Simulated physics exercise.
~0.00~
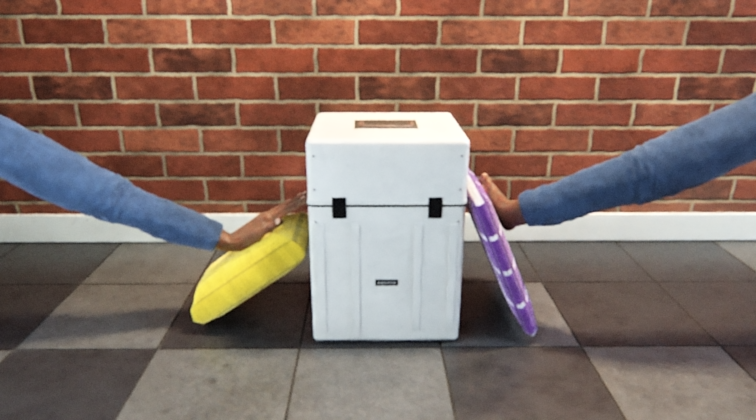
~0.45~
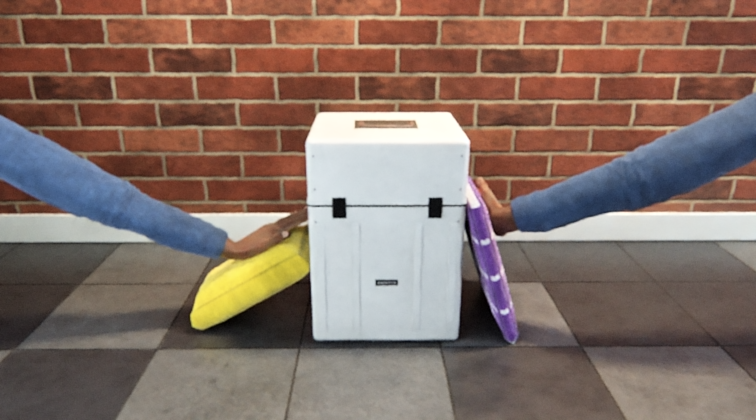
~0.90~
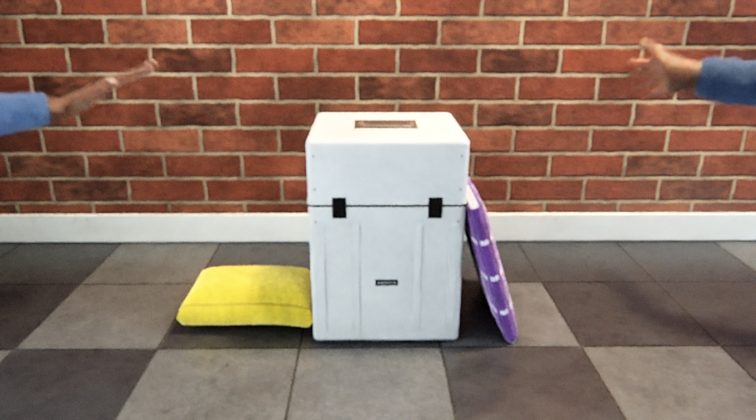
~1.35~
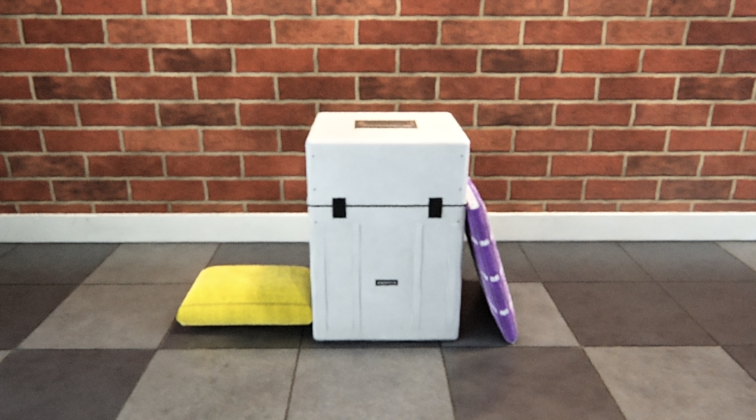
On a smooth floor of dark and light tiles before a red brick wall, a white chest with black latches stands upright. Two arms in blue sleeves reach in from either side, the left hand holding a yellow soft bag and the right hand a purple seat pad, both tilted against the chest. The hands settle the two items a little lower, then let go and draw back. The yellow bag slides down and lies flat on the floor beside the chest. The purple pad stays leaning against the right side as the hands leave view.
